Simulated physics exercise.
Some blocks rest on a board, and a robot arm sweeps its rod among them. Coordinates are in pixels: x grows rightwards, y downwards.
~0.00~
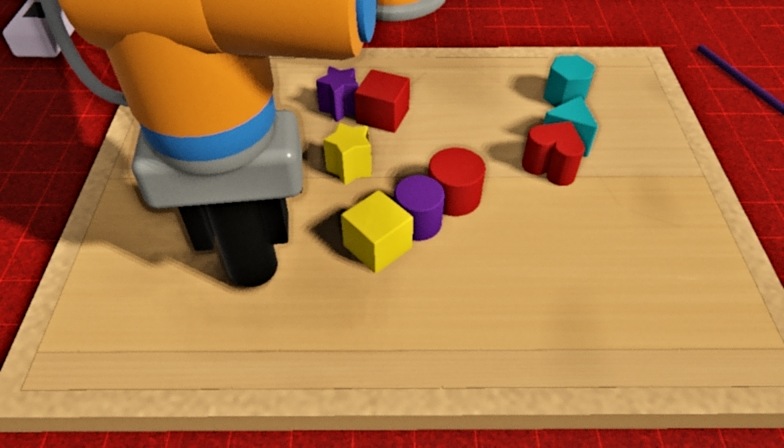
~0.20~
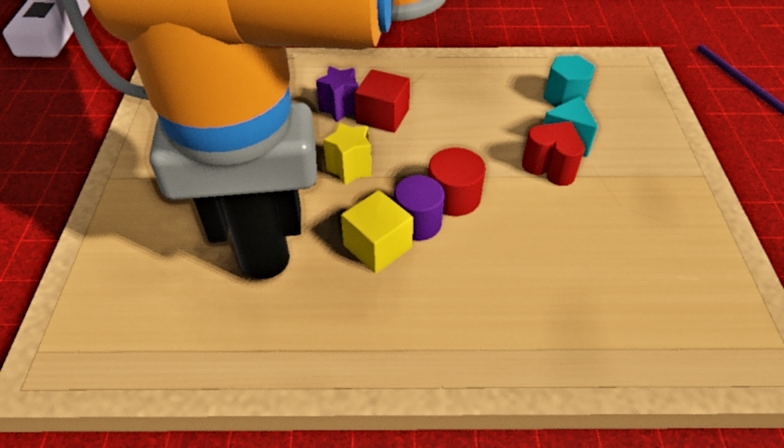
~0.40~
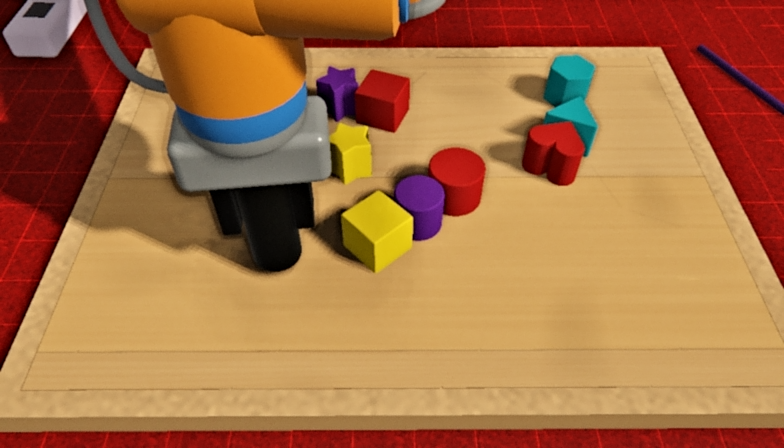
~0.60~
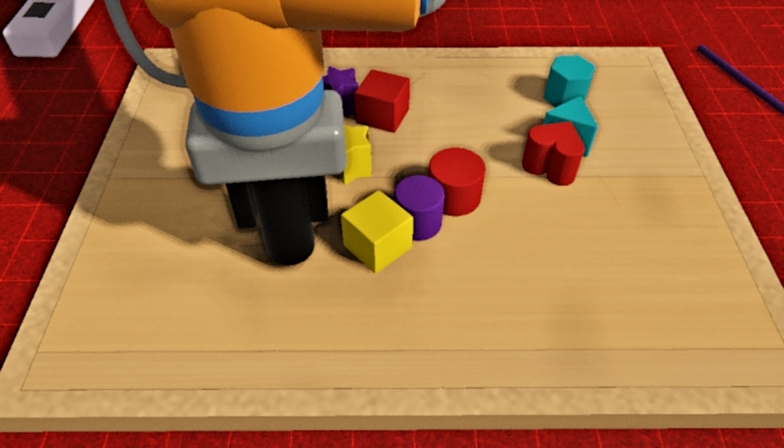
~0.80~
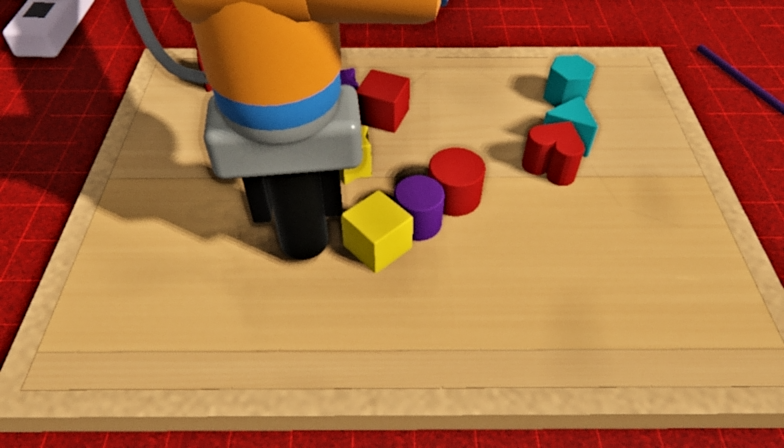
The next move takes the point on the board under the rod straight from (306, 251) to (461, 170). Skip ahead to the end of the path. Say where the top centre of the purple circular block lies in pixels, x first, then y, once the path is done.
It will likely be found at (455, 196).
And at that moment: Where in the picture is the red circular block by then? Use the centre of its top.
Its top middle will sit at (513, 152).
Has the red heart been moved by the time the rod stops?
Answer: No.
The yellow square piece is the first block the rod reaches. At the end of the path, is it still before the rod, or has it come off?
The yellow square piece won't stay at the front of the rod.
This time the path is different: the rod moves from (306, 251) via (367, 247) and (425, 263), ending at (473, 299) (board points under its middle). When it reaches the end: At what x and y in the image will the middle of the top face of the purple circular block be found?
Its top middle is near (463, 195).
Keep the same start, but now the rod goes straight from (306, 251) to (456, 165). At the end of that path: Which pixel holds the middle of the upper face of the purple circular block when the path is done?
Most likely (453, 197).
The first path, step by step. One third of the way, rod at (363, 213); yellow square piece at (402, 218), turned 65° clockwise; purple circular block at (454, 196); red circular block at (467, 159).
Two thirds of the way, rod at (416, 186); yellow square piece at (407, 217), turned 80° clockwise; purple circular block at (455, 196); red circular block at (467, 159).
At the end, rod at (462, 161); yellow star in place; yellow square piece at (407, 217), turned 80° clockwise; purple circular block at (455, 196); red circular block at (513, 152); red heart in place.
